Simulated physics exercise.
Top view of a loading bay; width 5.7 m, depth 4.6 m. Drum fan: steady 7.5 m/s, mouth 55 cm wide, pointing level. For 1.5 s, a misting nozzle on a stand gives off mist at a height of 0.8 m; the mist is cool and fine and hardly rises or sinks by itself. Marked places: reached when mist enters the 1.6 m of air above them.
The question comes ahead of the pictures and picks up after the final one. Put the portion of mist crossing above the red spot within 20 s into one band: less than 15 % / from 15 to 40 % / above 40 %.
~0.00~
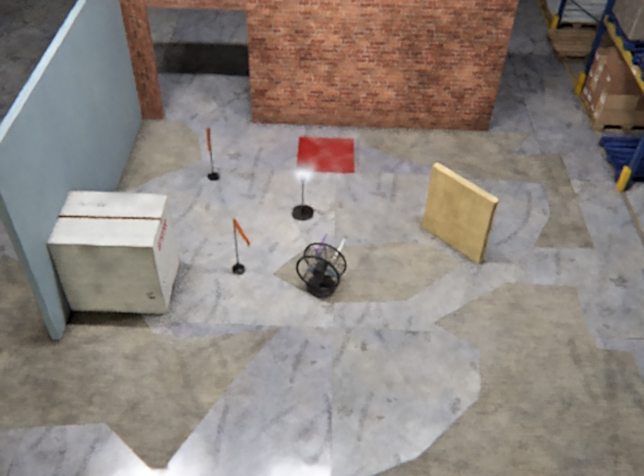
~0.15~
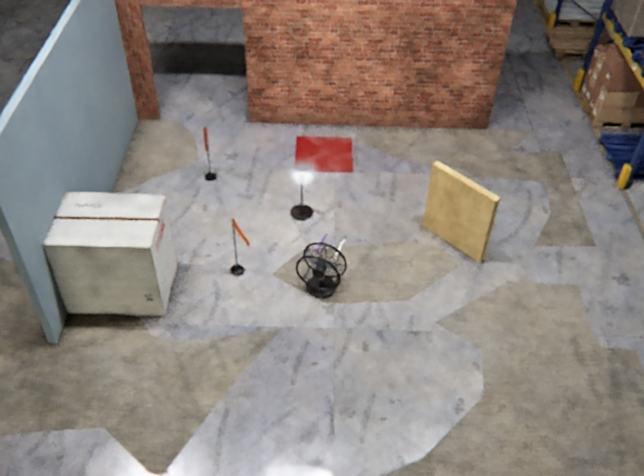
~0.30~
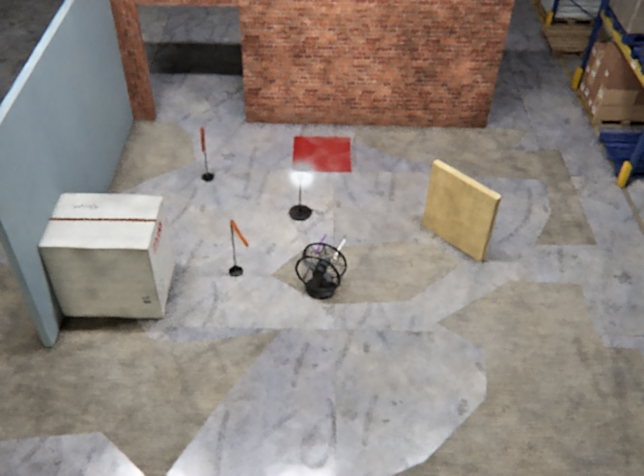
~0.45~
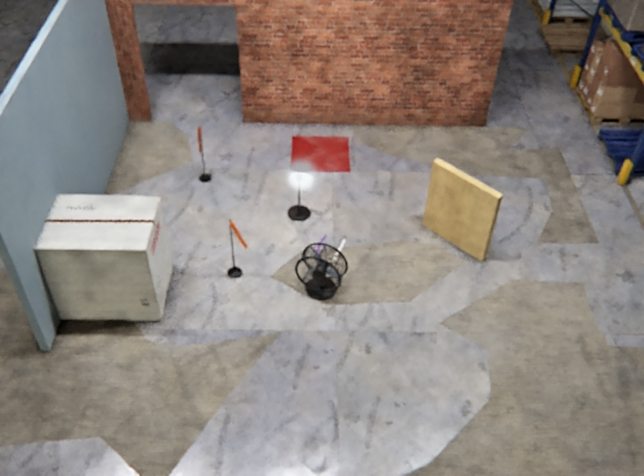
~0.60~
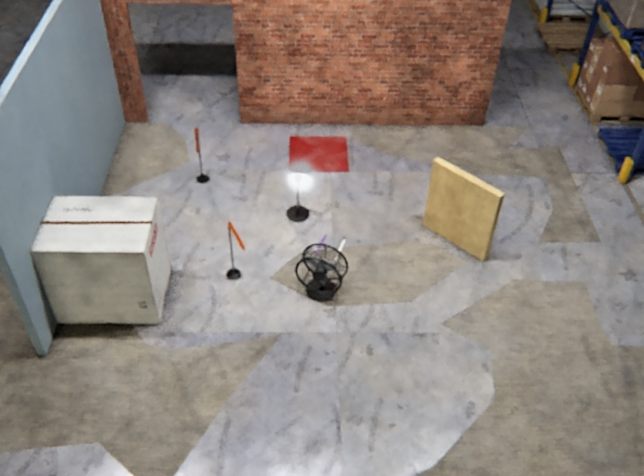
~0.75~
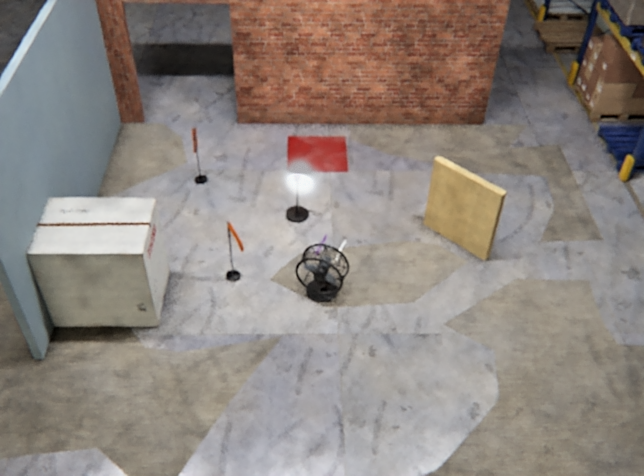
It falls at above 40 %.
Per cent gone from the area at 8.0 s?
My guess is close to 40 %.
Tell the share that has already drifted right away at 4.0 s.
10 per cent.
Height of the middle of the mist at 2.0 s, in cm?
50 cm.
By 2.0 s, 3 % has passed over the red spot; 0 % has left the area, and the middle of the rest is near (307, 186).
By 4.0 s, 40 % has passed over the red spot; 9 % has left the area, and the middle of the rest is near (311, 124).
By 8.0 s, 58 % has passed over the red spot; 42 % has left the area, and the middle of the rest is near (121, 110).
By 20.0 s, 61 % has passed over the red spot; 86 % has left the area.
